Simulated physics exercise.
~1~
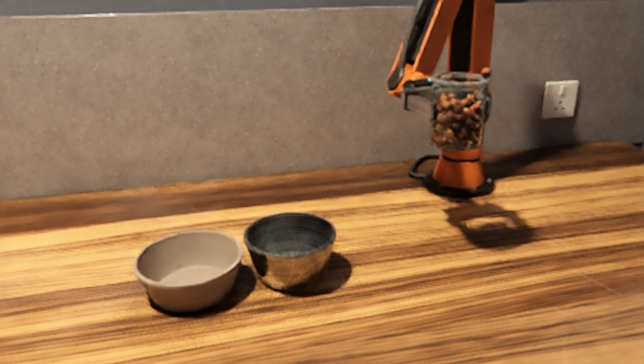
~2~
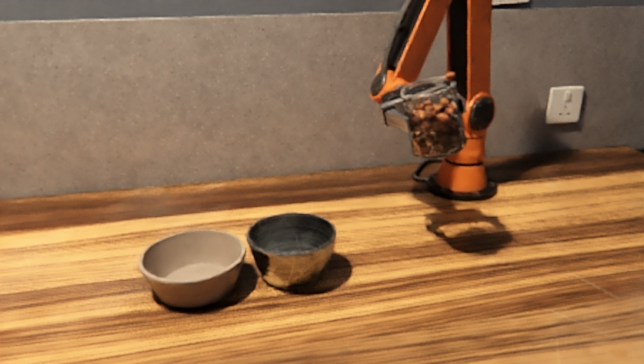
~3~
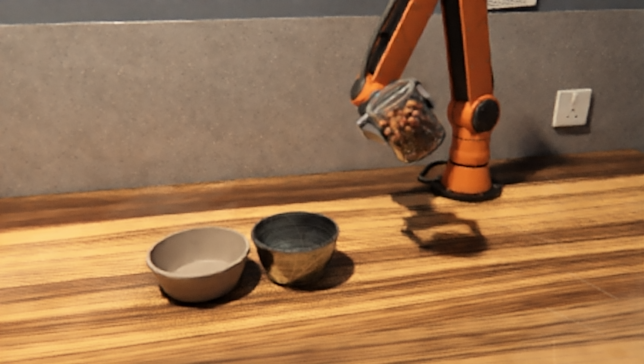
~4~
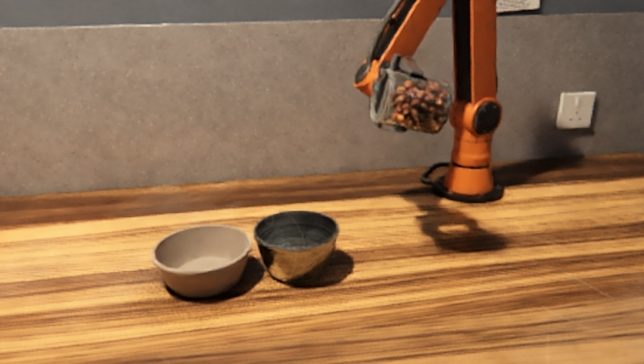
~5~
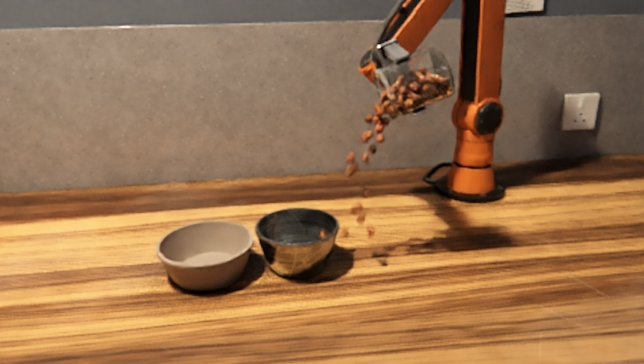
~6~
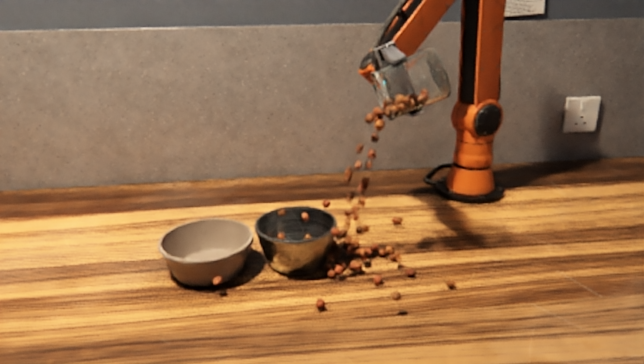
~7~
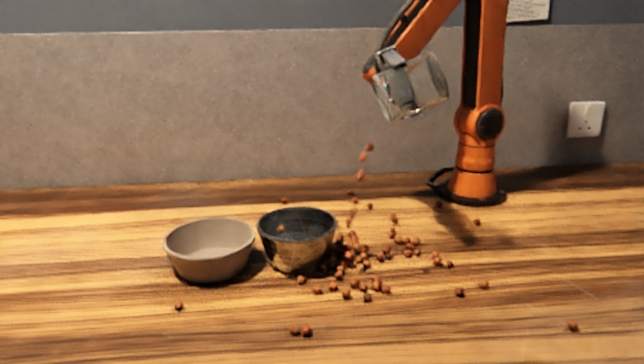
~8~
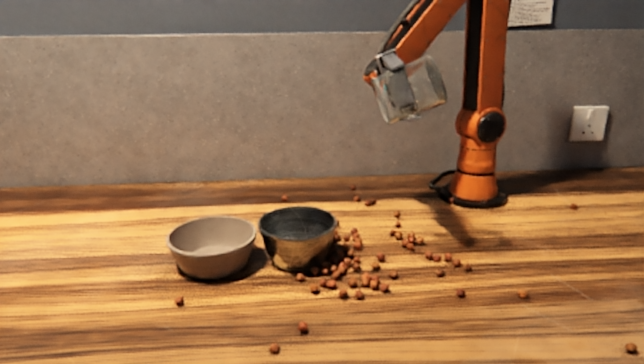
An orange robot arm holds a clear cup of brown hazelnuts over a striped wooden counter, seen from the front and slightly above, with a grey wall and a white socket behind. Two bowls sit to the left, a beige one and, beside it, a darker metallic one nearer the arm. The arm carries the cup left and tips it onto its side. Hazelnuts spill out in a stream, most landing just right of the dark bowl and bouncing across the wood. At the end the emptied cup hangs tilted, with nuts scattered over the counter.
